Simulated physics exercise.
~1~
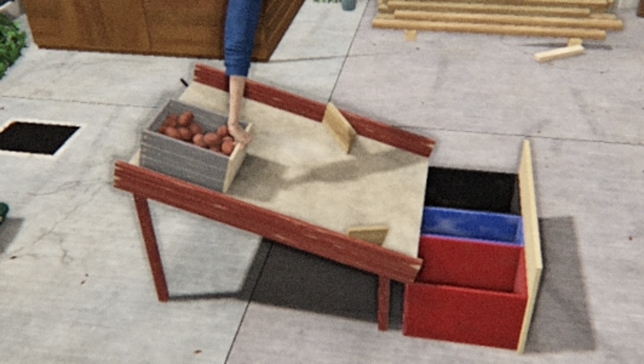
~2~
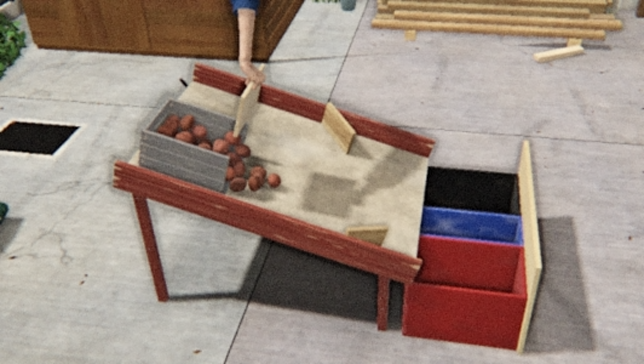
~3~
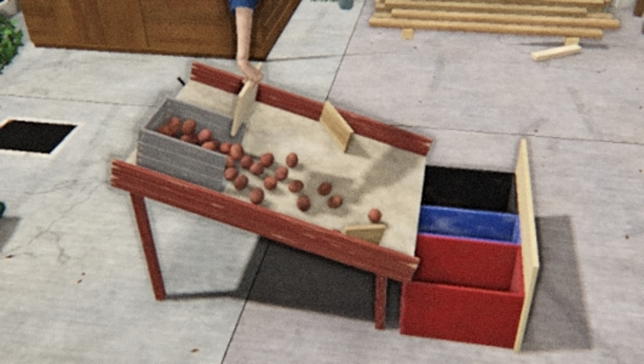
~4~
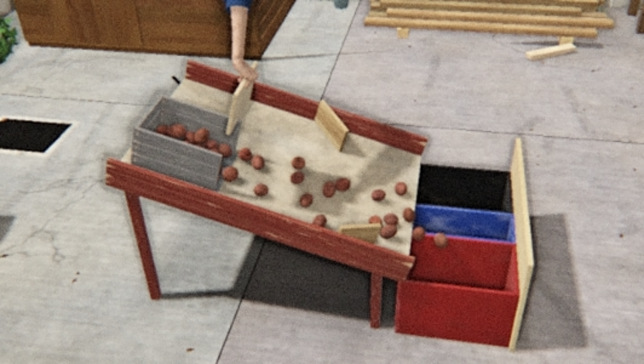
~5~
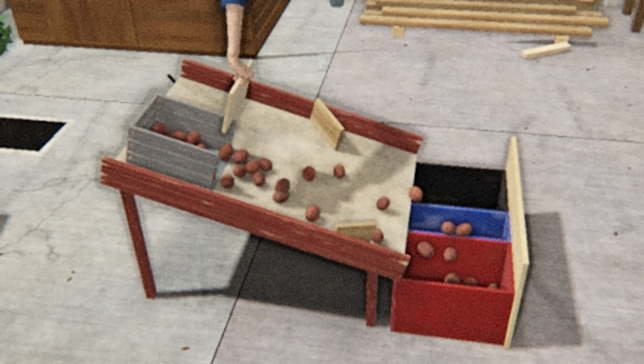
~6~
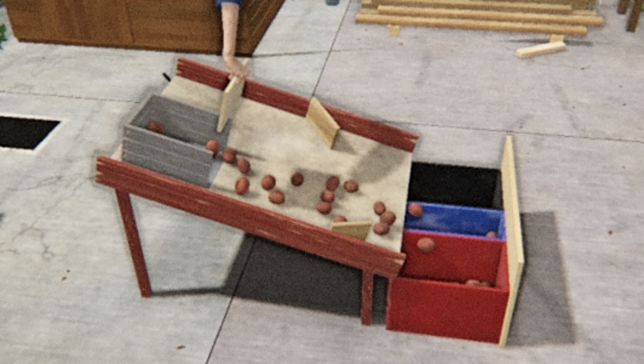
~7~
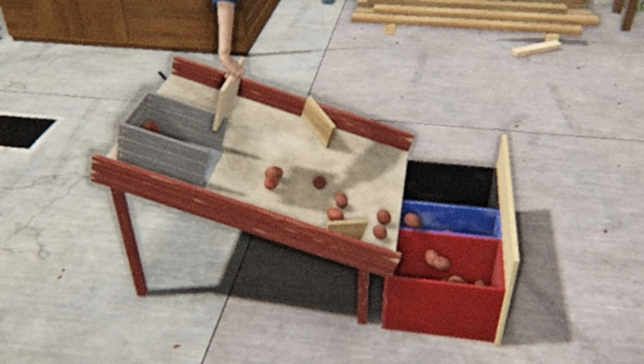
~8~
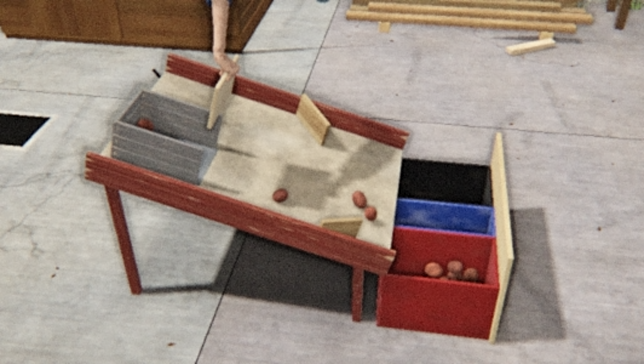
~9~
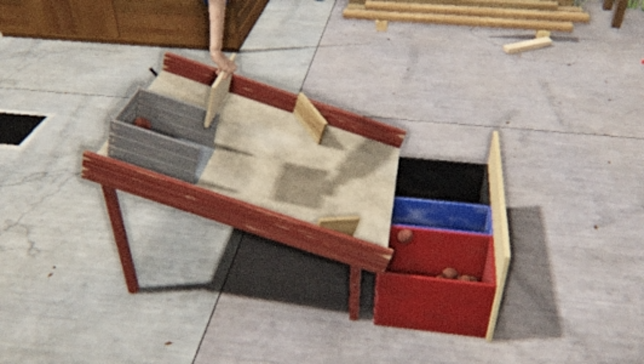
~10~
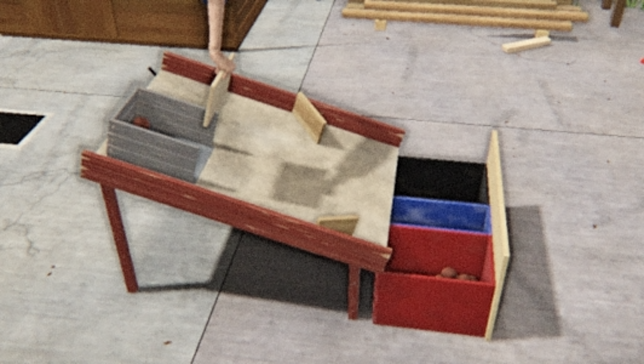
To begin with, a hand reaches to the gate of a grey pen full of red potatoes at the top of a sloping table. The hand lifts the gate away and holds it clear, and the potatoes start spilling out. They roll down to the right, spreading across the slope past two angled boards. The first ones drop off the low end, and more follow into the blue bin and the red tote as the pen empties. The last stragglers roll off, leaving the slope bare, a few potatoes still in the pen and some visible in the red tote nearest us.
